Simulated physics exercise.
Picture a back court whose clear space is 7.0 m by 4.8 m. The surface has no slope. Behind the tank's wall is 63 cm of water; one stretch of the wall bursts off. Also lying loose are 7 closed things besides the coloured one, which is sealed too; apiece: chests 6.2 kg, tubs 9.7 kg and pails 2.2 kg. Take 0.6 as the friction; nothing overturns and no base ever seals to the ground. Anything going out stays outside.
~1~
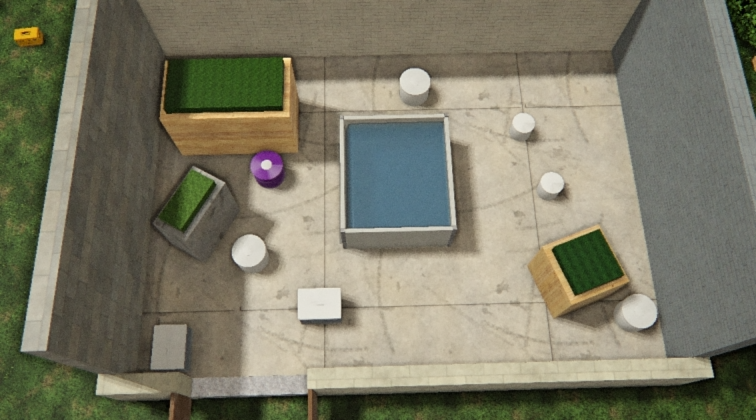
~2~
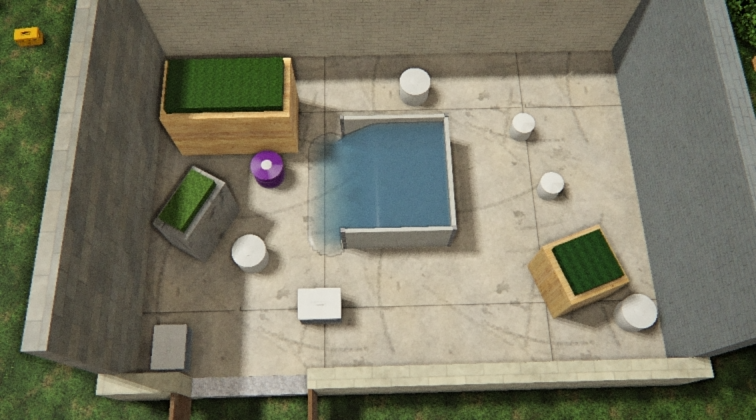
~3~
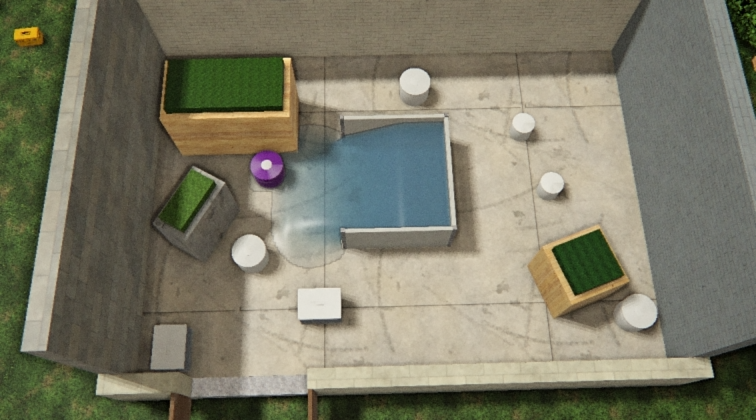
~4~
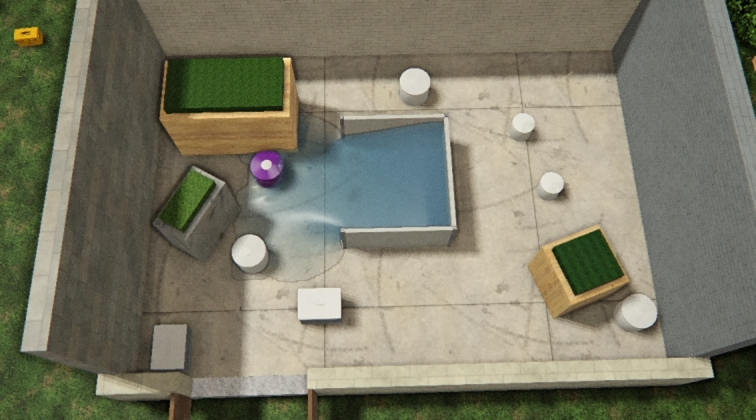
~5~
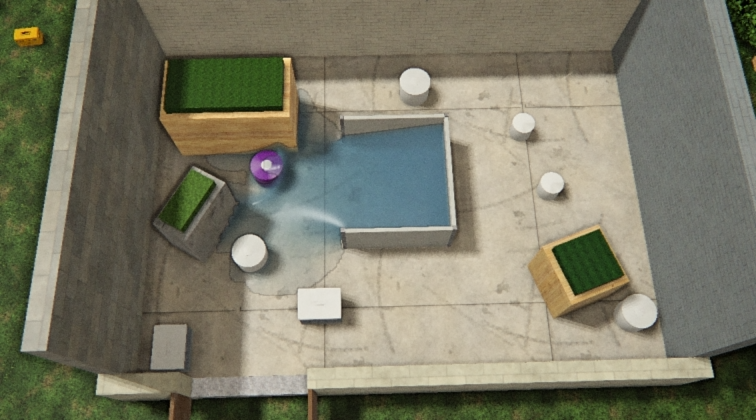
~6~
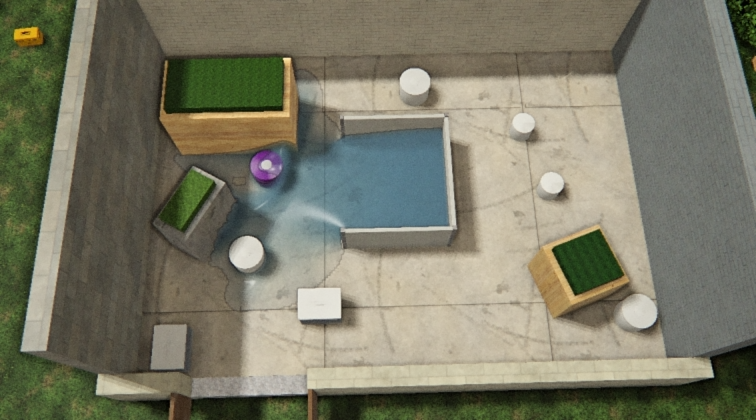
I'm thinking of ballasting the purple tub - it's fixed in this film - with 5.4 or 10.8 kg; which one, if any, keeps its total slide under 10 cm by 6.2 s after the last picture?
Neither one does.
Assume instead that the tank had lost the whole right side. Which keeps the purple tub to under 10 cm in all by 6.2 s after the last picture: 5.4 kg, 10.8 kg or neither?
In that case, even the light one works.
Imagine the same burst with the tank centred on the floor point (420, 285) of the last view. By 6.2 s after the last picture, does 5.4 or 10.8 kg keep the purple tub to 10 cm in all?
In that case both masses fall short.
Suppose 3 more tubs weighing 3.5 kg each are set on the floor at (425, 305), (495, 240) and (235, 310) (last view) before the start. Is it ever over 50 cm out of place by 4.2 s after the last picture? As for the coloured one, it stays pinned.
Each in turn: Not that far, not that far, further than that.
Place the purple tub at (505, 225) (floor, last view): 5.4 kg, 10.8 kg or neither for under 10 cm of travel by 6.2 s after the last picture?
Going by the scene, the lighter weight suffices.
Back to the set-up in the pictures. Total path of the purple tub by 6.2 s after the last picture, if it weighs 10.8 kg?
The total path comes to around 250 cm.
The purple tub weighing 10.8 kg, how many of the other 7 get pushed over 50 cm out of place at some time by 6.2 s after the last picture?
I make it 4.
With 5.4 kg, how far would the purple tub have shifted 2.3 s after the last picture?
150 cm.
Then, 0.6 s after the last picture the purple tub would be 142 cm from its start with 5.4 kg and 142 cm from its start with 10.8 kg; 22 cm of water round it then.
Then, 2.3 s after the last picture the purple tub would be 166 cm from its start with 5.4 kg and 166 cm from its start with 10.8 kg; 15 cm of water round it then.
Then, 4.2 s after the last picture the purple tub would be 164 cm from its start with 5.4 kg and 164 cm from its start with 10.8 kg; 12 cm of water round it then.
Then, 6.2 s after the last picture the purple tub would be 142 cm from its start with 5.4 kg and 163 cm from its start with 10.8 kg; 5 cm of water round it then.
